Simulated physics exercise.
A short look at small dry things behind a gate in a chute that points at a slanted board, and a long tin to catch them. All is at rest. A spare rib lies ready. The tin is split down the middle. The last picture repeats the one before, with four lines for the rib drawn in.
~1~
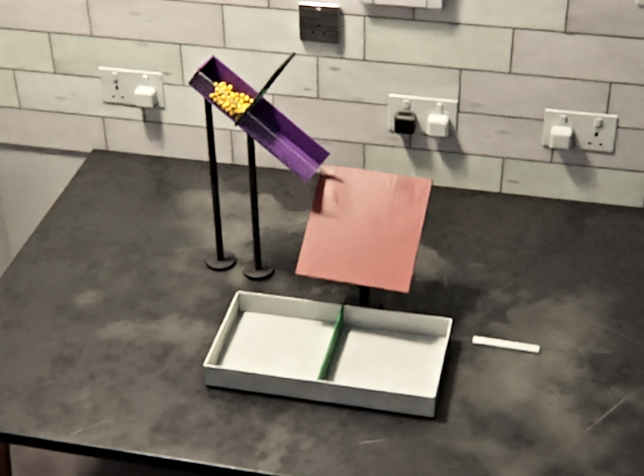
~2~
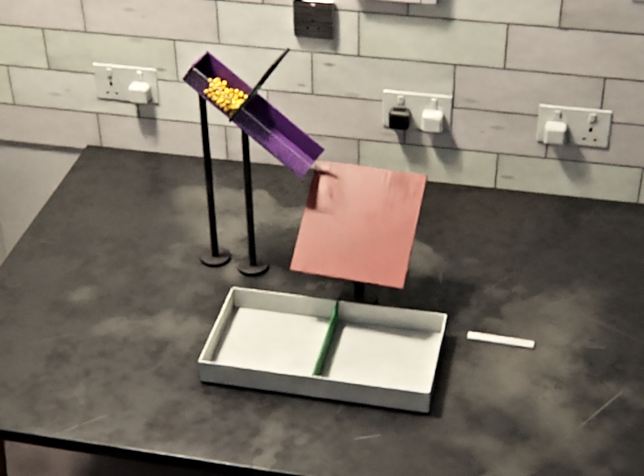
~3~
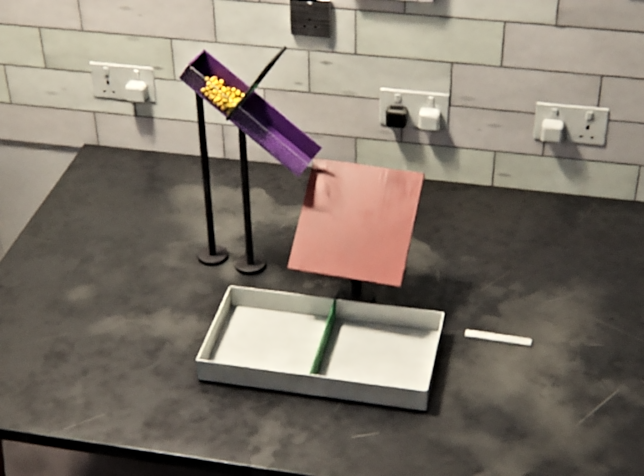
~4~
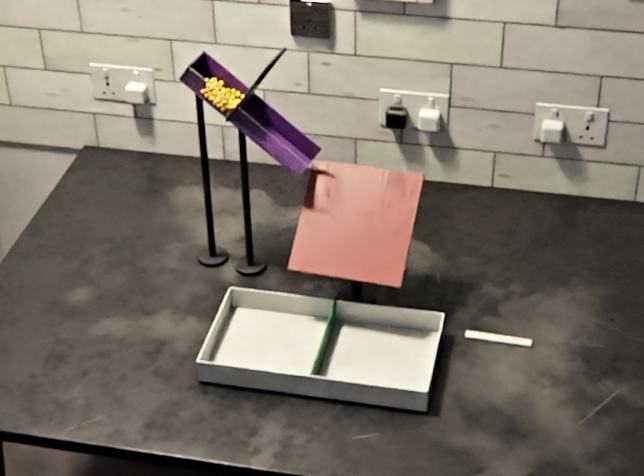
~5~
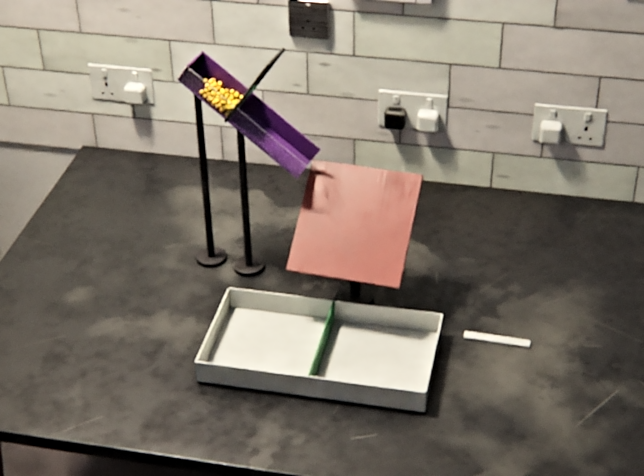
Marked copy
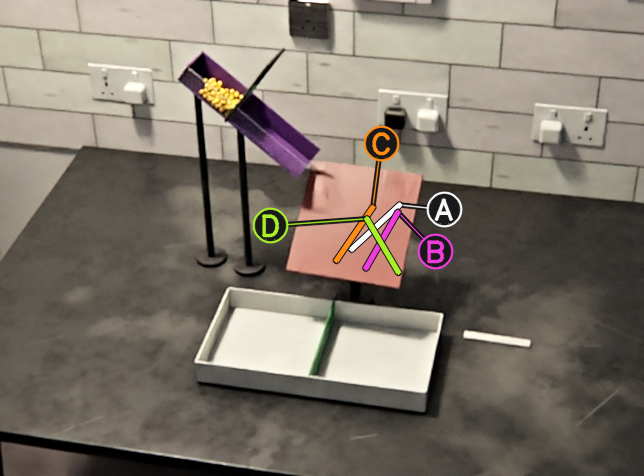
A dark table held a purple chute of small yellow balls behind a gate, a slanted pinkish board and a divided white tray; nothing on it moved, though the view shifted very slightly.
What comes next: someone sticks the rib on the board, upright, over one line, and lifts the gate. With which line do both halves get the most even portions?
A works best here.
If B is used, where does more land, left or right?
Right.
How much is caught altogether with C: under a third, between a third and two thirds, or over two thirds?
Line C gives over two thirds.
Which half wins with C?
More lands on the left.
On the marked copy, line A from (399, 204) to (351, 249); line B from (397, 212) to (365, 268); line C from (372, 207) to (336, 260); line D from (366, 218) to (398, 272).
If A is chosen, of what is caught, close to two thirds in the left half, close to a third in the right.
If B is chosen, of what is caught, a small share in the left half, all but a few in the right.
If C is chosen, of what is caught, all but a few in the left half, a small share in the right.
If D is chosen, of what is caught, only a few in the left half, all but a few in the right.
